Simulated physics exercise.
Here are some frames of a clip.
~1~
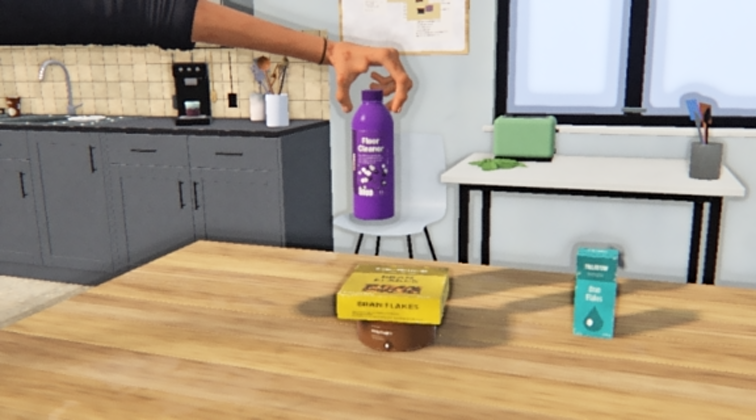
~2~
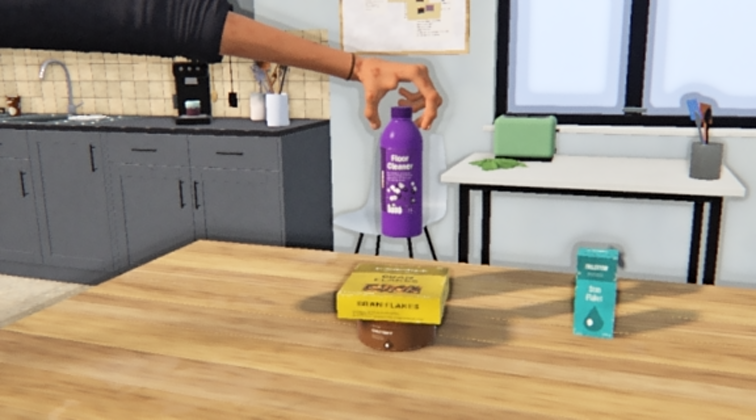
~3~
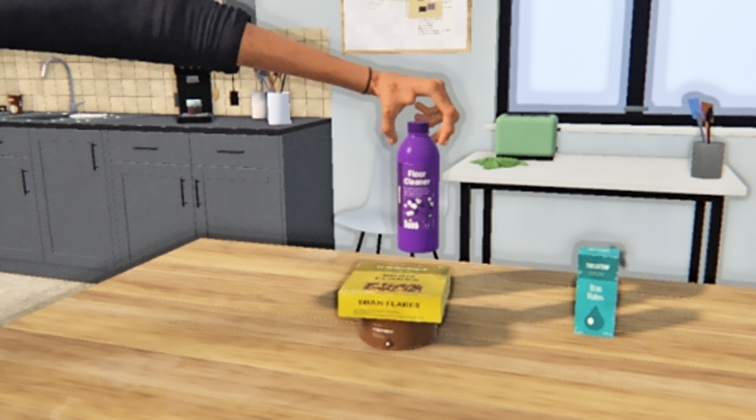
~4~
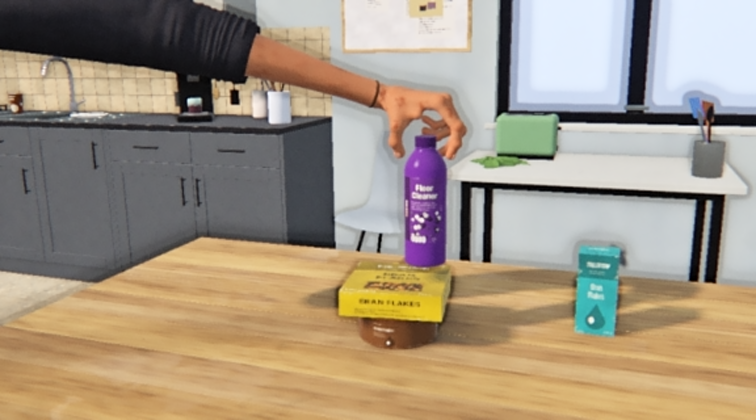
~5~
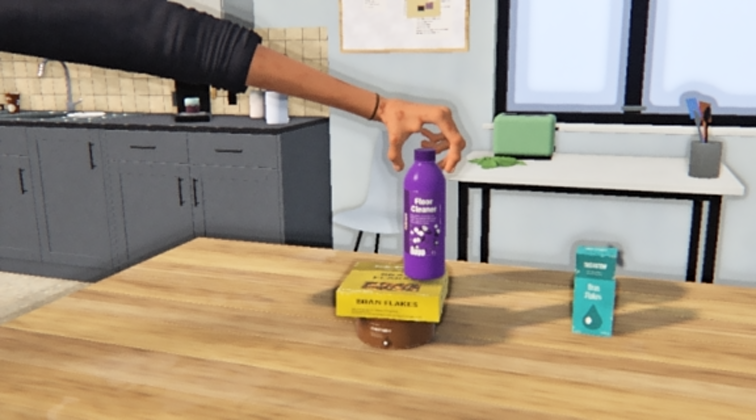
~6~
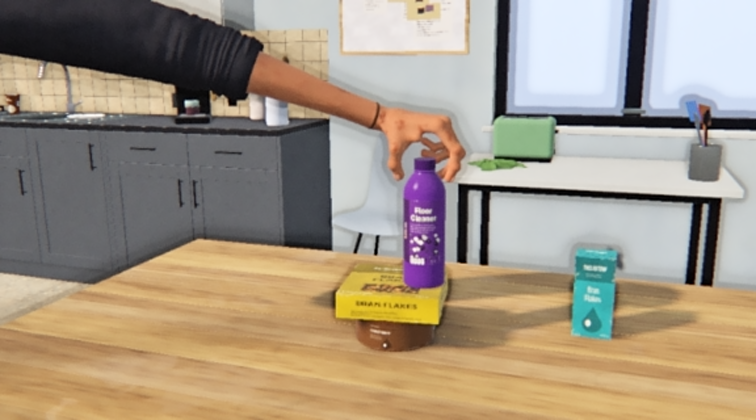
At first, a hand holds a purple bottle by its top above a wooden table, where a yellow packet rests on a brown object left of a turquoise carton. The hand moves the bottle right and downward, then lowers it more slowly onto the packet's right side, still gripping it.
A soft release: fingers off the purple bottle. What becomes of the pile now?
The pile stays as it is.
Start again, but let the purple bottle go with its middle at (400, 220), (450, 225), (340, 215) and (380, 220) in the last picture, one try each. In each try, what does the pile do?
Try 1: Stable. Try 2: Falls over. Try 3: Falls over. Try 4: Stable.
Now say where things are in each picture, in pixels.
In the first picture, on its way; purple bottle (373, 154); yellow packet (396, 292).
In the second picture, on its way; purple bottle (402, 171); turquoise carton (596, 292).
In the third picture, on its way; purple bottle (418, 186).
In the fourth picture, on its way; purple bottle (426, 200); yellow packet (398, 289).
In the fifth picture, on its way; purple bottle (425, 213); turquoise carton (594, 291).
In the sixth picture, in place under the hand; purple bottle (424, 222).
Then, 0.30 s later than the last frame, all is still.
Then, 0.70 s later than the last frame, purple bottle resting near (424, 222).
When it is over, all 4 as before. End places, in pixels of the last picture, purple bottle near (424, 222). The pile keeps its balance.
